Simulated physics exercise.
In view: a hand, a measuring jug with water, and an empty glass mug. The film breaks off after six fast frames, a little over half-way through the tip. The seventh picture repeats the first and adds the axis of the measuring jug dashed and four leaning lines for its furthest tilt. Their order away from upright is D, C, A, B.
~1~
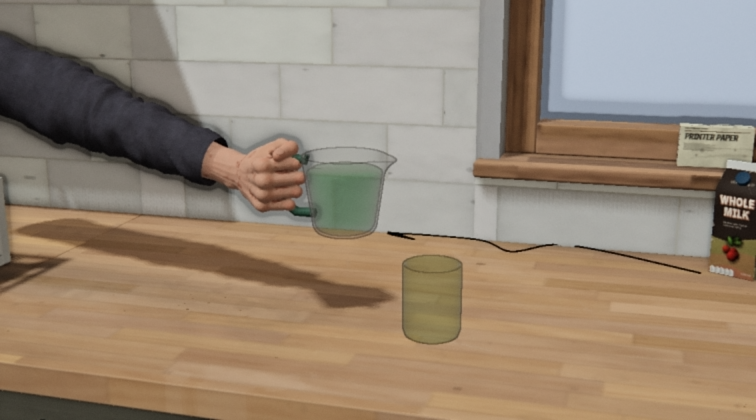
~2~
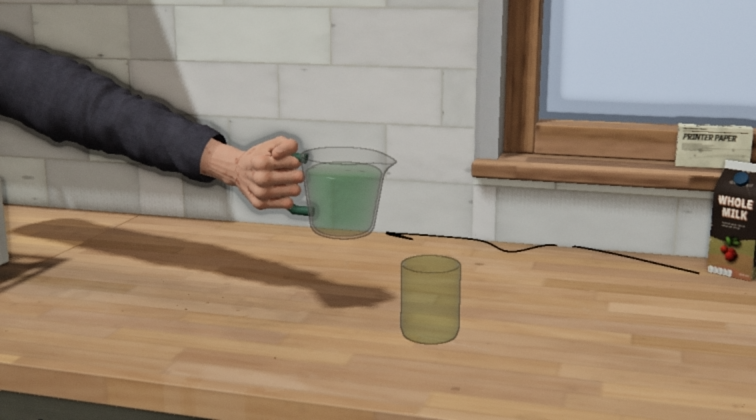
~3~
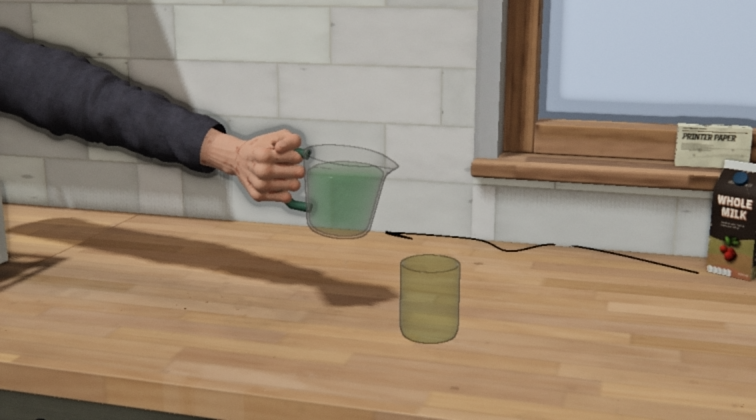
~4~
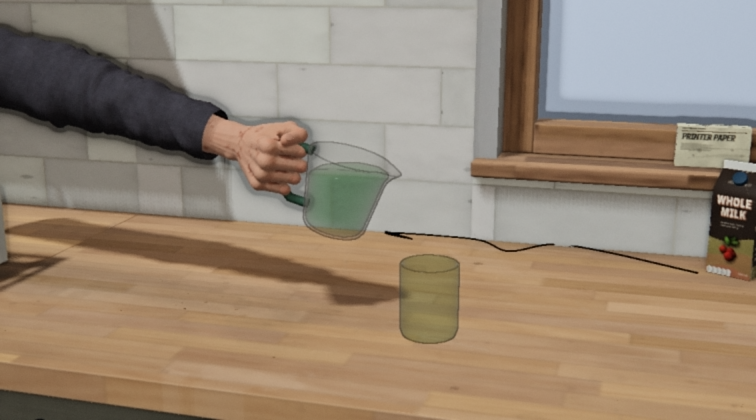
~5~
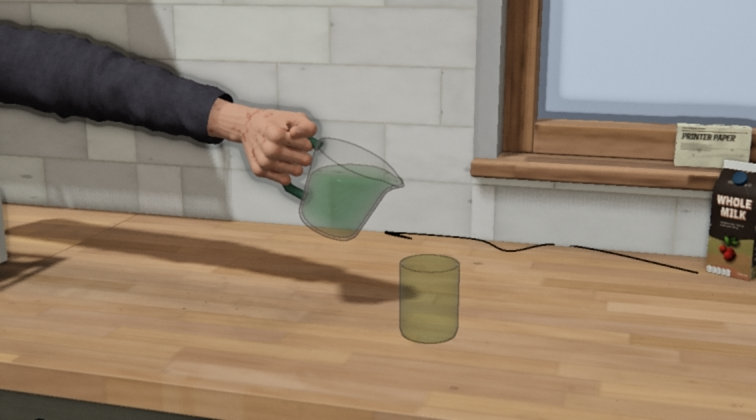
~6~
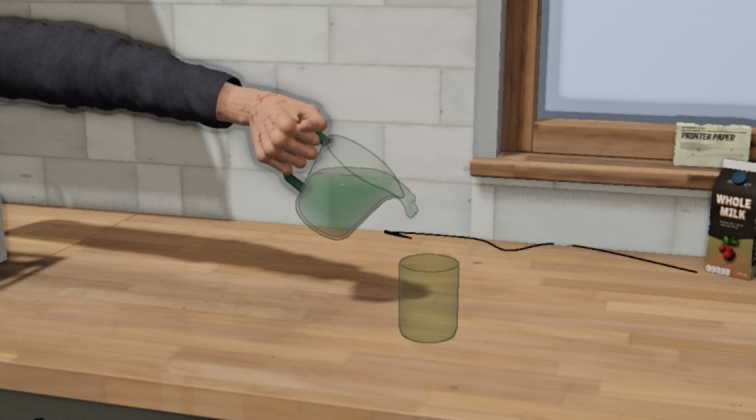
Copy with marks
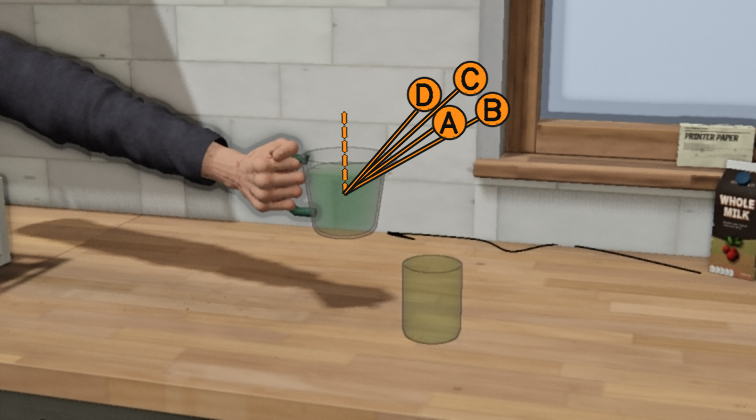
A hand tips a measuring jug to the right until water runs over its lip.
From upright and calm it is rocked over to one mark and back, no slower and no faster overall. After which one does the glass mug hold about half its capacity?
The best tilt is C.
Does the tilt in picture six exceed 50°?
No.
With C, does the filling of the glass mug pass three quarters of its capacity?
No.
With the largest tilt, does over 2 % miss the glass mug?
No.
On the marked copy, A at (433, 129); B at (478, 118); C at (457, 90); D at (416, 110).
With A, the glass mug ends with about 62 % of what it can hold.
With B, the glass mug ends with about 77 % of what it can hold.
With C, the glass mug ends with about 48 % of what it can hold.
With D, the glass mug ends with about 35 % of what it can hold.
